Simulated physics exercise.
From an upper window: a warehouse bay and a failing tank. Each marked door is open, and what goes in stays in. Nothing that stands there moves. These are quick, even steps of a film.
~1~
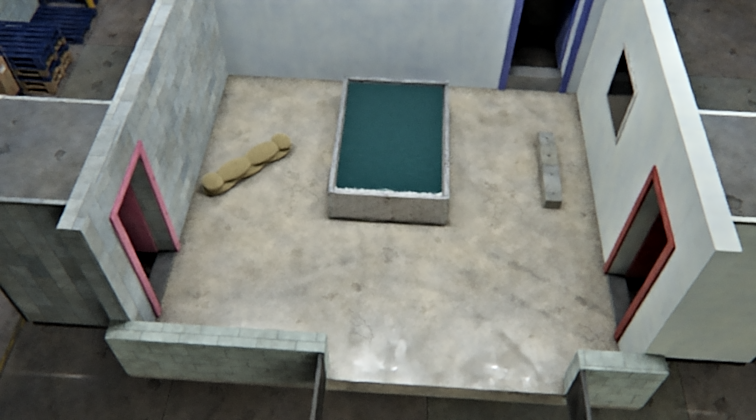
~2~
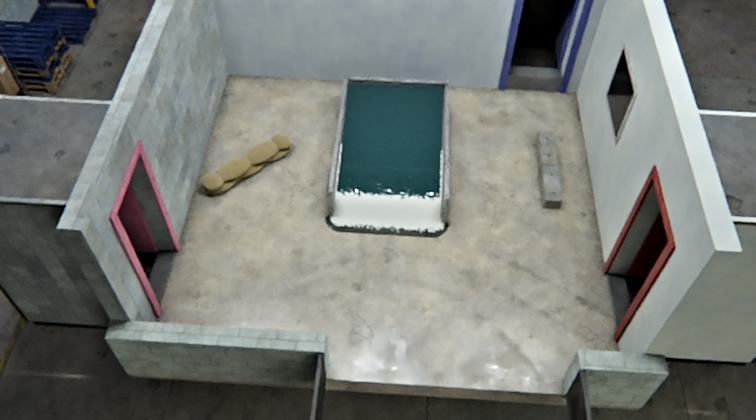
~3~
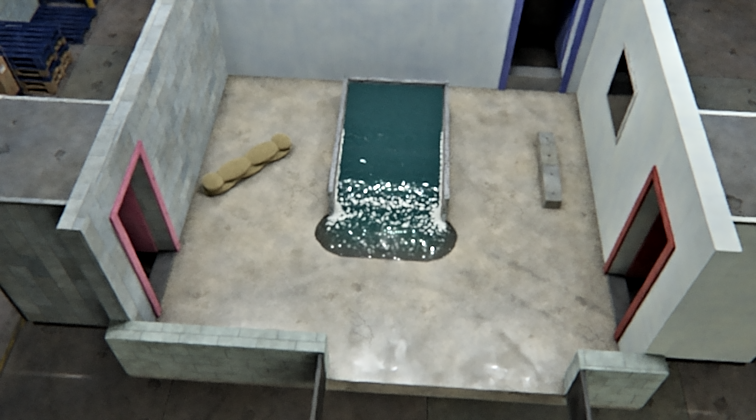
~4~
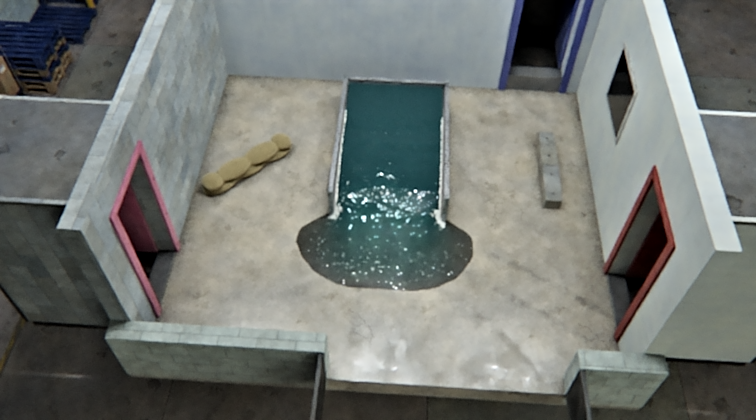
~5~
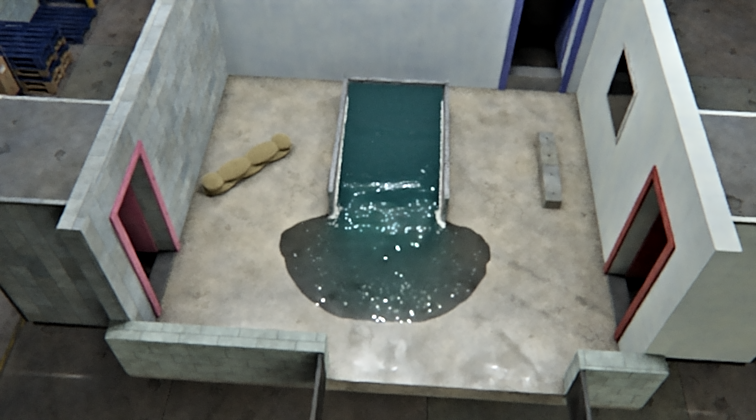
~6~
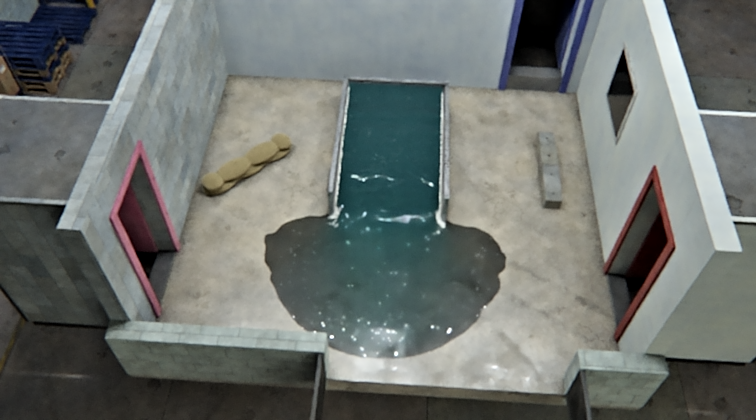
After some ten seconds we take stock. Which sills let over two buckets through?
One by one: The blue door admits no more than that; the pink door lets in a lot; the red door admits no more than that.
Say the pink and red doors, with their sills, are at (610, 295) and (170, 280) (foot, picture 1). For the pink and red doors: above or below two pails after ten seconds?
My reading: Pink stays under, red lets more in.
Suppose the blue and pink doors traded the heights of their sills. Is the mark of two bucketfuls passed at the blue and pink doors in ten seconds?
Then: The blue door takes less, the pink door holds.
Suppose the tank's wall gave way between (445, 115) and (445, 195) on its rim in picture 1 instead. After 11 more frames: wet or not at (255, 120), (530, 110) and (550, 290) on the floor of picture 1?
One after the other: No water, covered, wet.
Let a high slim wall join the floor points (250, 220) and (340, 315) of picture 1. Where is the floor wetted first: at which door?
That is the door marked red.
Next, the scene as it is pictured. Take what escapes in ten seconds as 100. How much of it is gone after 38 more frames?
Near 85 in a hundred.
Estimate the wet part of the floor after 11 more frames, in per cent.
Close to 35 %.
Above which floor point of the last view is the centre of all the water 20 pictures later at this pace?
At about (355, 240).
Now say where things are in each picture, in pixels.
In the first frame, the water tank at (392, 137) is whole and still.
In the second frame, water pours out at (388, 212) and has run to (333, 222).
In the third frame, the front is at (323, 235), out from the gap at (388, 213).
In the fourth frame, water pours out at (388, 213) and has run to (454, 271).
In the fifth frame, water pours out at (388, 213) and has run to (340, 310).
In the sixth frame, water pours out at (388, 213) and has run to a hidden place.
A moment on, water covers 30 % of the floor; the blue door not reached, the pink door not reached, the red door not reached.
Next, water covers 35 % of the floor; the blue door not reached, the pink door not reached, the red door not reached.
Then, water covers 40 % of the floor; the blue door not reached, the pink door under two buckets in, the red door wet at the sill, nothing in.
Later, water covers 55 % of the floor; the blue door not reached, the pink door over two buckets in, the red door under two buckets in.
In the end, water covers 65 % of the floor; the blue door not reached, the pink door over two buckets in, the red door under two buckets in.
